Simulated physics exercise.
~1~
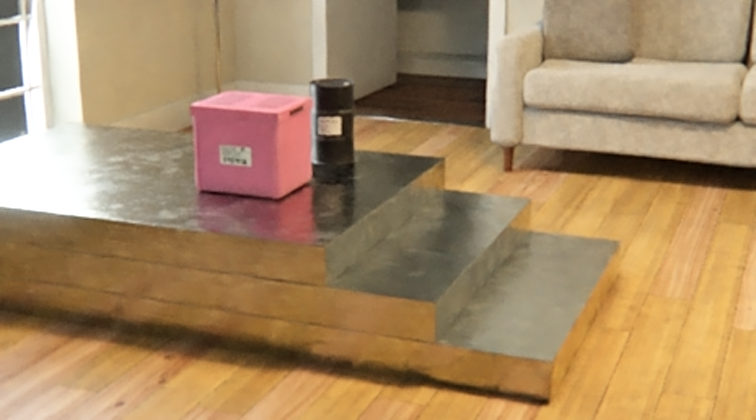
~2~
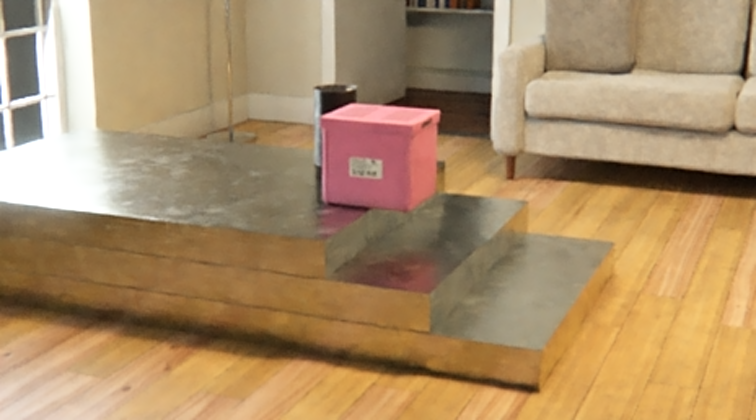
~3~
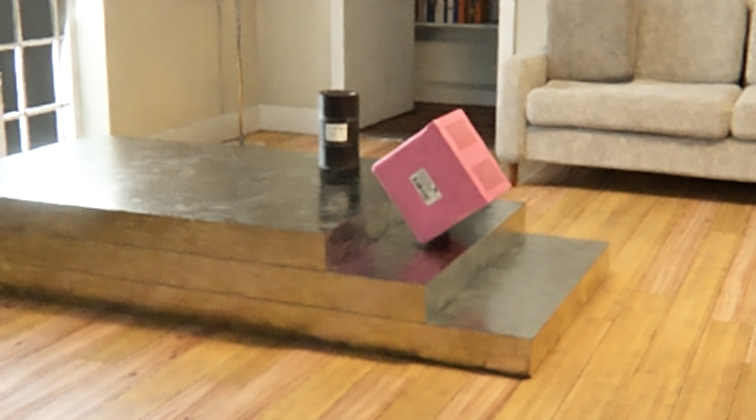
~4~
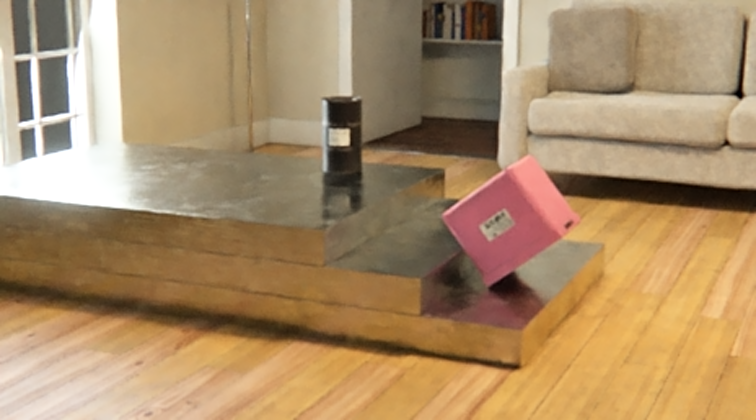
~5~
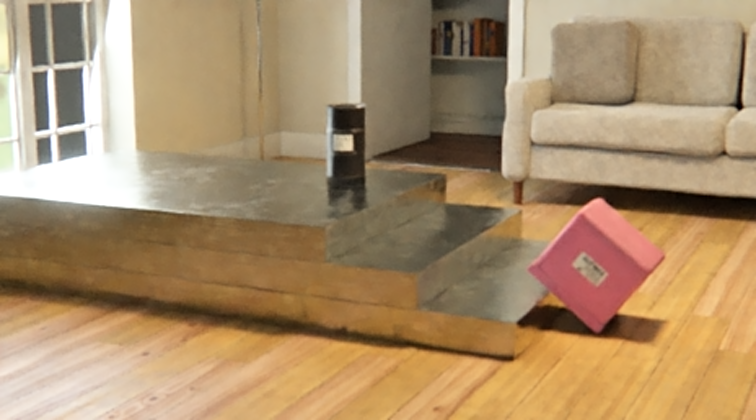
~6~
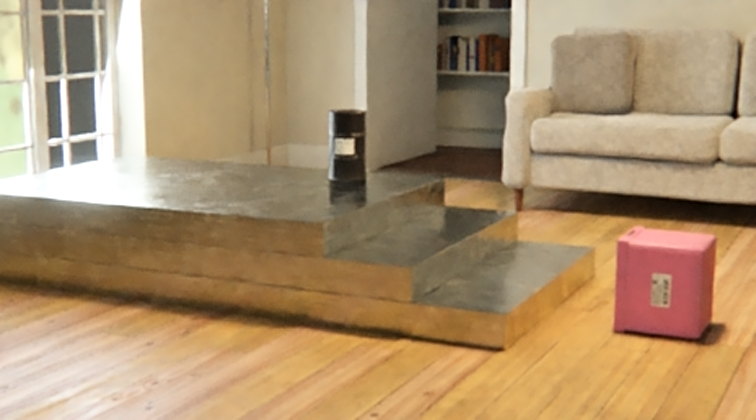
The pink box slides right, tumbles down the steps, and ends upright on the wooden floor.
